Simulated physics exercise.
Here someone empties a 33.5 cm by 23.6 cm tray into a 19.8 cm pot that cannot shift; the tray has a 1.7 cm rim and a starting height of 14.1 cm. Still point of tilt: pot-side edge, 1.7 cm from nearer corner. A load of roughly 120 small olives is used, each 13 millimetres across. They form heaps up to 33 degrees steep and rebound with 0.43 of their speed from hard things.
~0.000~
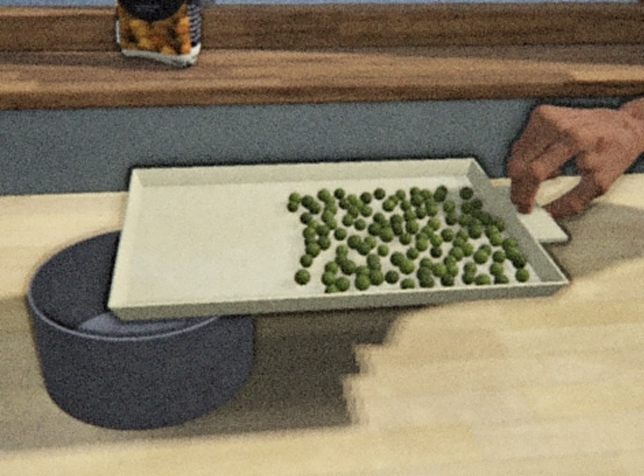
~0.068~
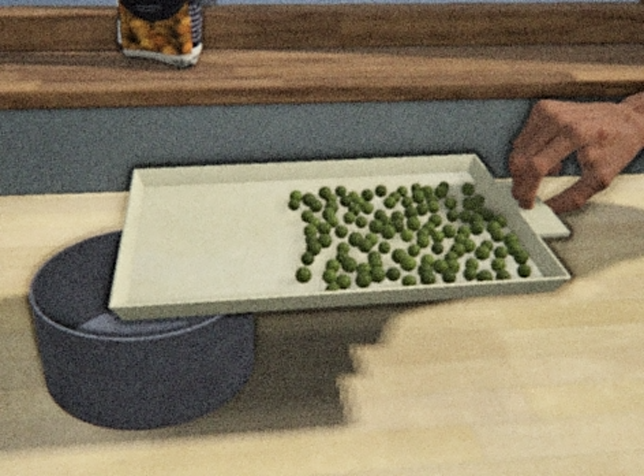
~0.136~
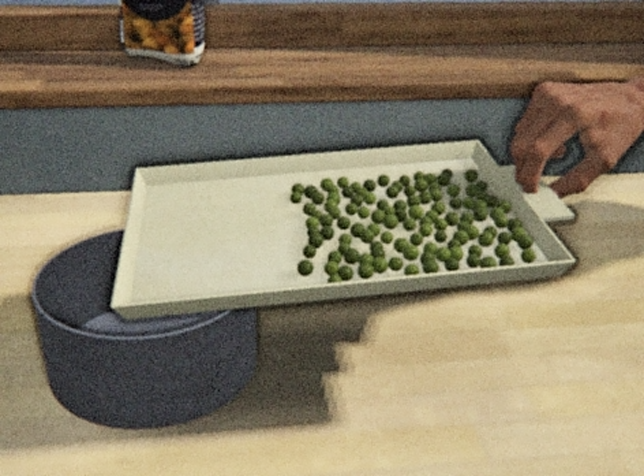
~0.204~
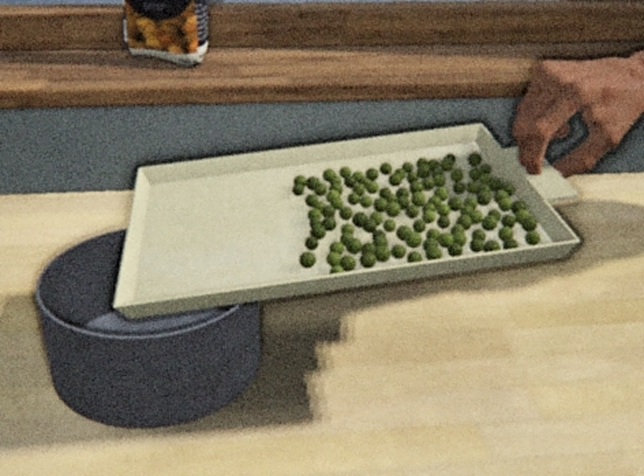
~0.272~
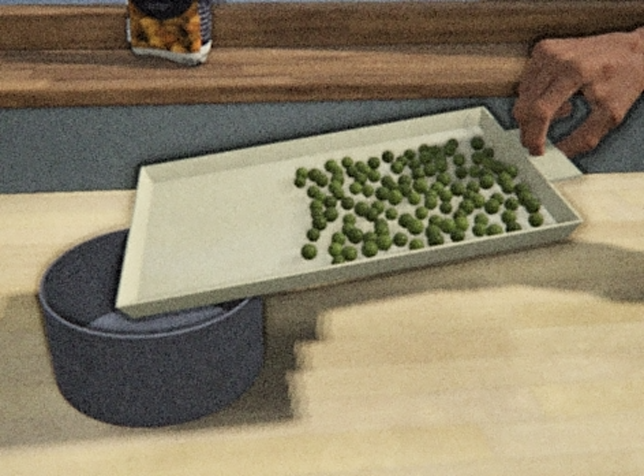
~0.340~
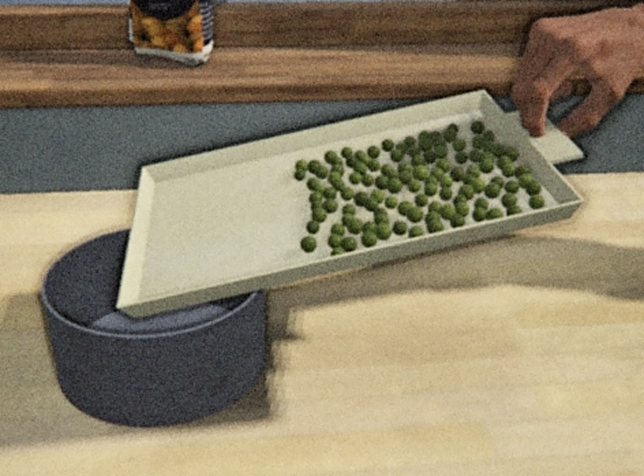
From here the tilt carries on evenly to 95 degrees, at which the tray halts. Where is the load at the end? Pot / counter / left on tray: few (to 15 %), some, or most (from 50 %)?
Pot = most, counter = some, tray = few.
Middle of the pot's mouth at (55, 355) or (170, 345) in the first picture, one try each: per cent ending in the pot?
First try about 65 per cent, second try about 55 per cent.
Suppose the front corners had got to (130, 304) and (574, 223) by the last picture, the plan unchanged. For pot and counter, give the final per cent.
Pot 0 % / counter 100 %.
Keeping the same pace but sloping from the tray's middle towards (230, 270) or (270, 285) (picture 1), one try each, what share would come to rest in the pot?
Near 0 and 0 percent, in that order.
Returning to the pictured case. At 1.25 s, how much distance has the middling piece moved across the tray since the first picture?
Roughly 24 cm.
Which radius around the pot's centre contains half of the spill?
About 16 centimetres.
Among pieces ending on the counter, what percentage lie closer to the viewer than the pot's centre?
I'd put it at around 100 per cent.
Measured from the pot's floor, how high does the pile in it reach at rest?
Some 3.0 cm.
Then, at 1.25 s, tilt 51 degrees; the tray holds 75 %, the pot 15 %.
Then, at 1.85 s, tilt 76 degrees; the tray holds 75 %, the pot 15 %.
After 2.50 s, tilt 95 degrees; the tray holds 0 %, the pot 70 %.
In the end, at 3.0 s, pot 70 %, counter 30 %, tray 0 %.
